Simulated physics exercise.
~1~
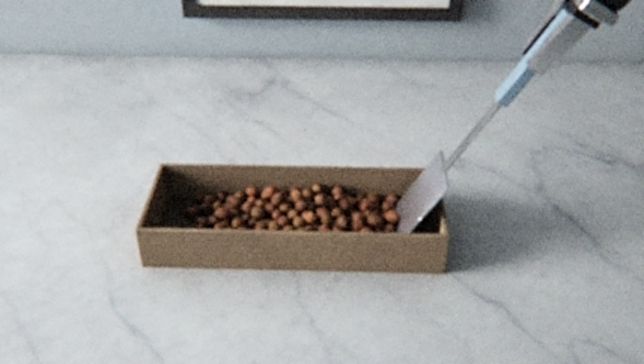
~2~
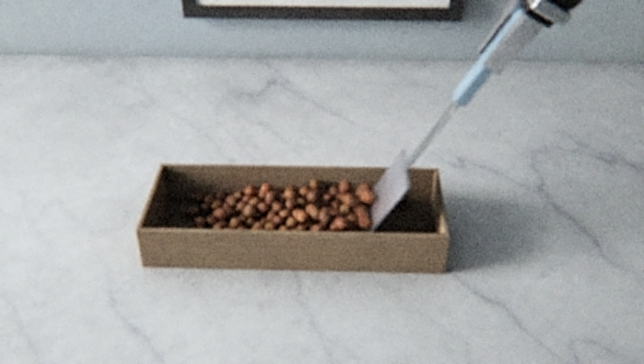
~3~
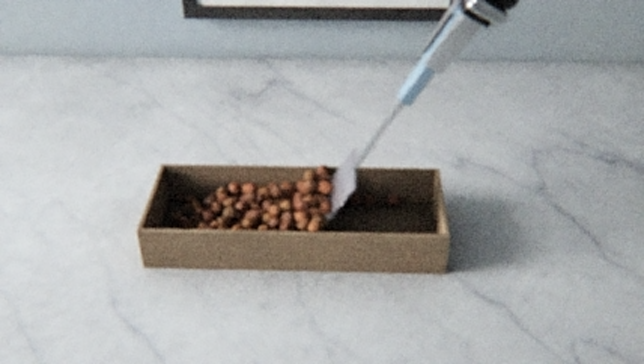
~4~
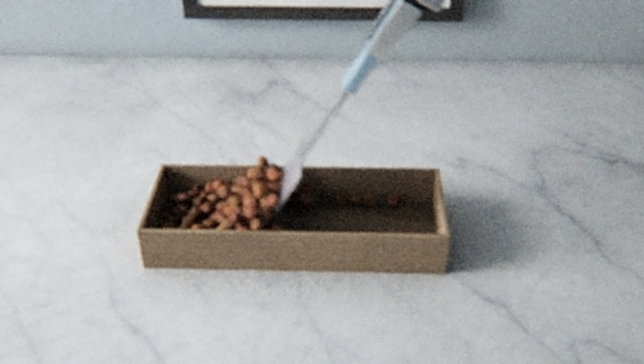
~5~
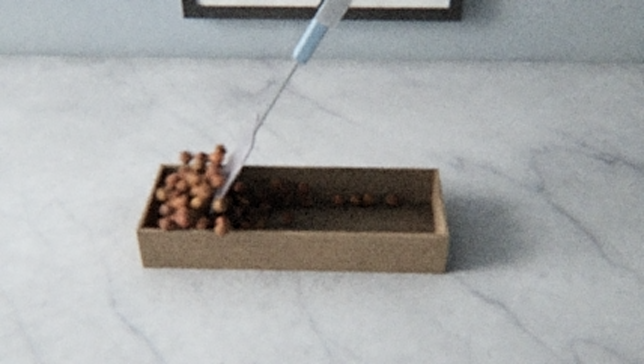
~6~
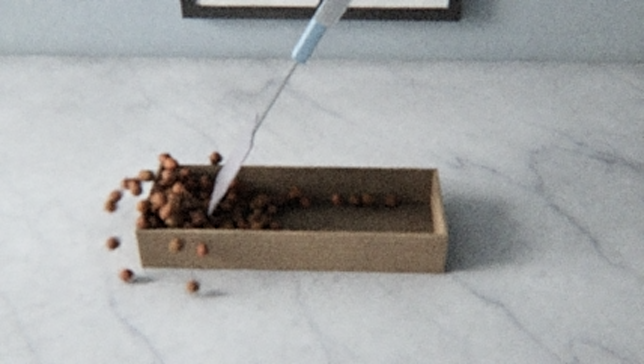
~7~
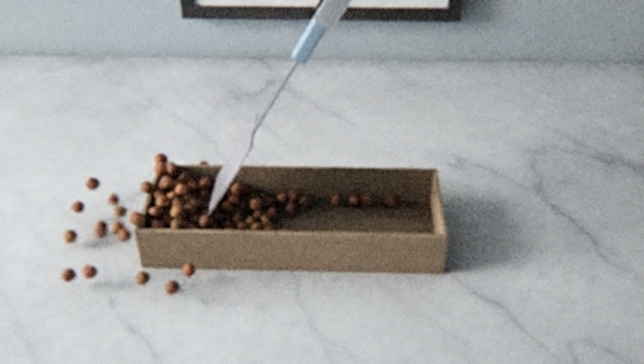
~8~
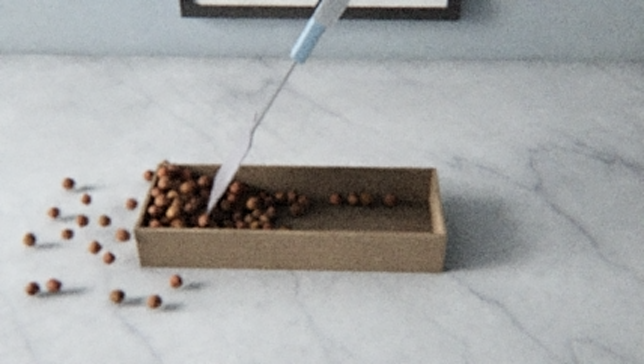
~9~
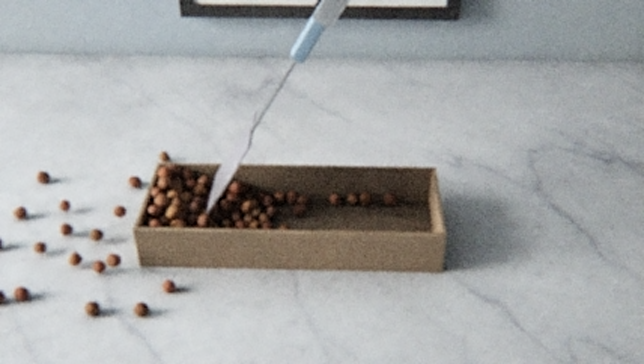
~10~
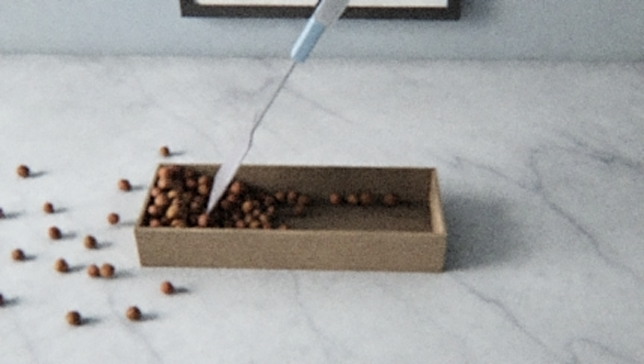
A spatula pushes hazelnuts leftward along a tin, and some spill over onto the tabletop.
